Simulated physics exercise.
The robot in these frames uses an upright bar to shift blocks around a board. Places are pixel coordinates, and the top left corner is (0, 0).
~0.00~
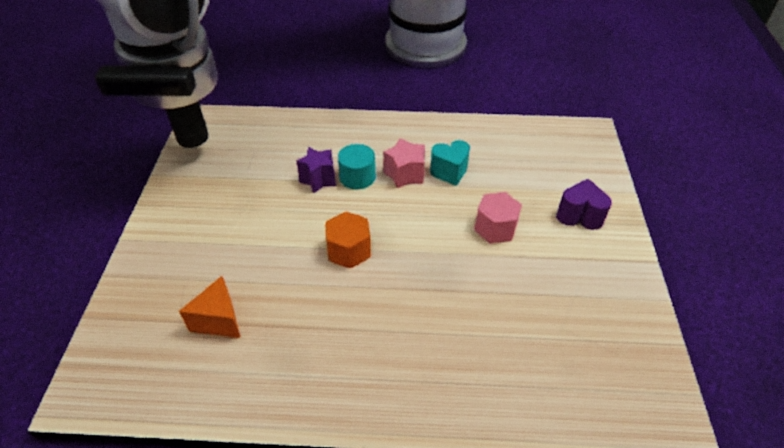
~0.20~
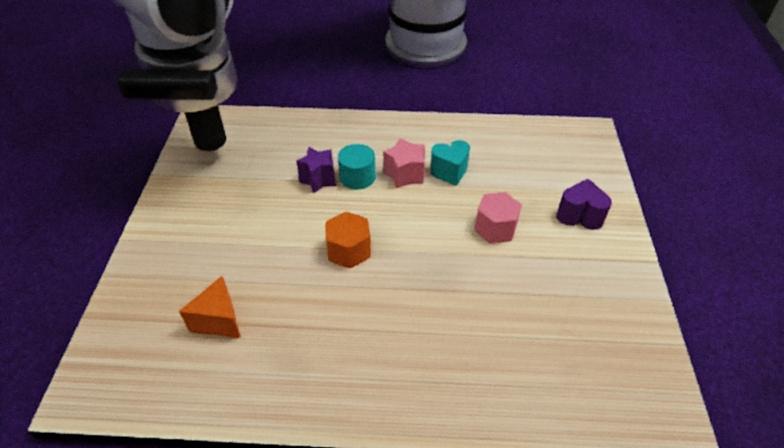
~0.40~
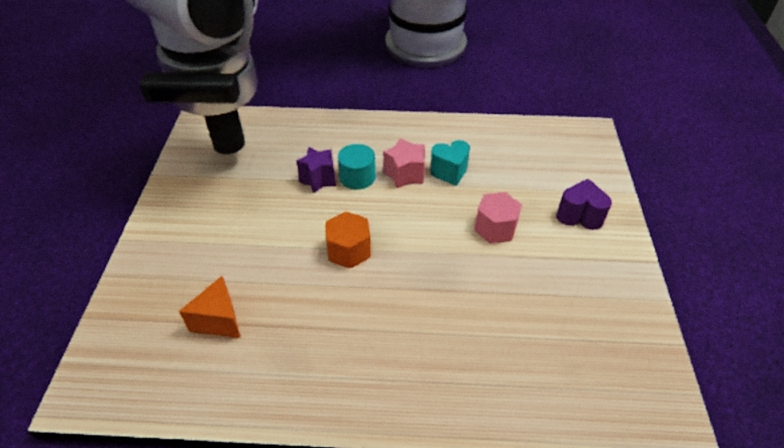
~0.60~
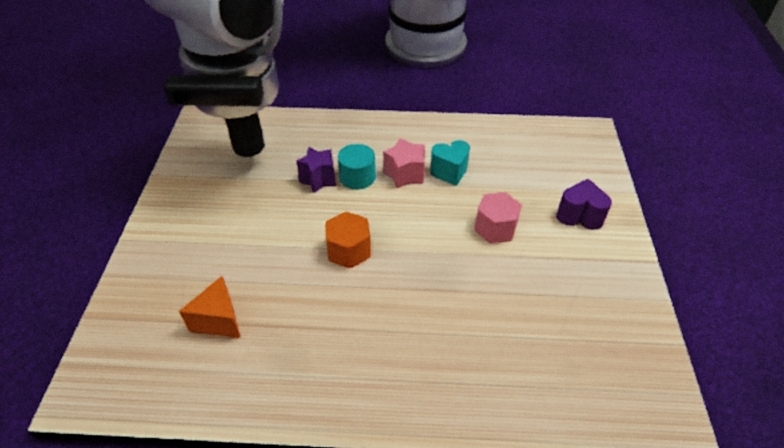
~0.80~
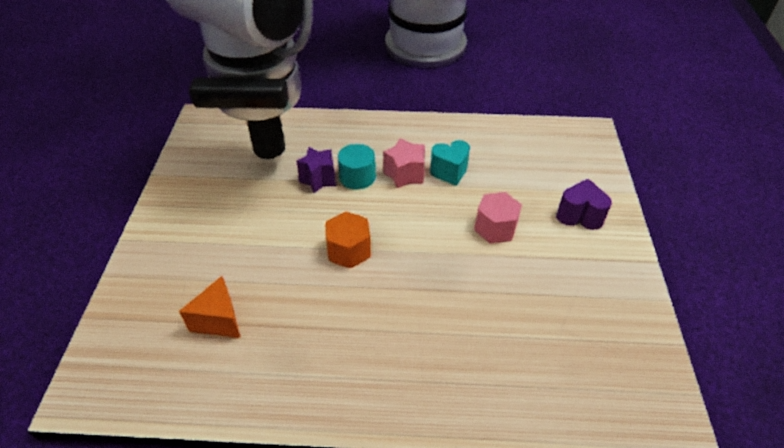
Robot arm sliding its dark upright bar rightward along the board's far left toward a purple star, while the colourful blocks stay still.
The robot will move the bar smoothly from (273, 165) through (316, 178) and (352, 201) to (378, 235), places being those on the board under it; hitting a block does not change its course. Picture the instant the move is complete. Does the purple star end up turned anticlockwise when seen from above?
Yes
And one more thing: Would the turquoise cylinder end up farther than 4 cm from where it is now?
That would be a yes.
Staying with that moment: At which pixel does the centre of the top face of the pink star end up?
I predict (424, 146).
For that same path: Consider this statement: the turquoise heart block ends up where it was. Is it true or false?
False.
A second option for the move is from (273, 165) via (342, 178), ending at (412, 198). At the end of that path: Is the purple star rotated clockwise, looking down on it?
My answer is yes.
What follows on the original path. One third of the way, bar (314, 163); purple star (340, 165); turquoise cylinder (374, 158); pink star (412, 152).
Two thirds of the way, bar (351, 186); purple star (379, 189); turquoise cylinder (403, 167); pink star (424, 146), turned 15° anticlockwise; turquoise heart block (461, 149), turned 20° clockwise.
At the end, bar (378, 219); purple star (409, 206), turned 45° anticlockwise; orange six-sided block (347, 234), turned 20° clockwise; turquoise cylinder (403, 167); pink star (424, 146), turned 15° anticlockwise; turquoise heart block (461, 149), turned 20° clockwise.
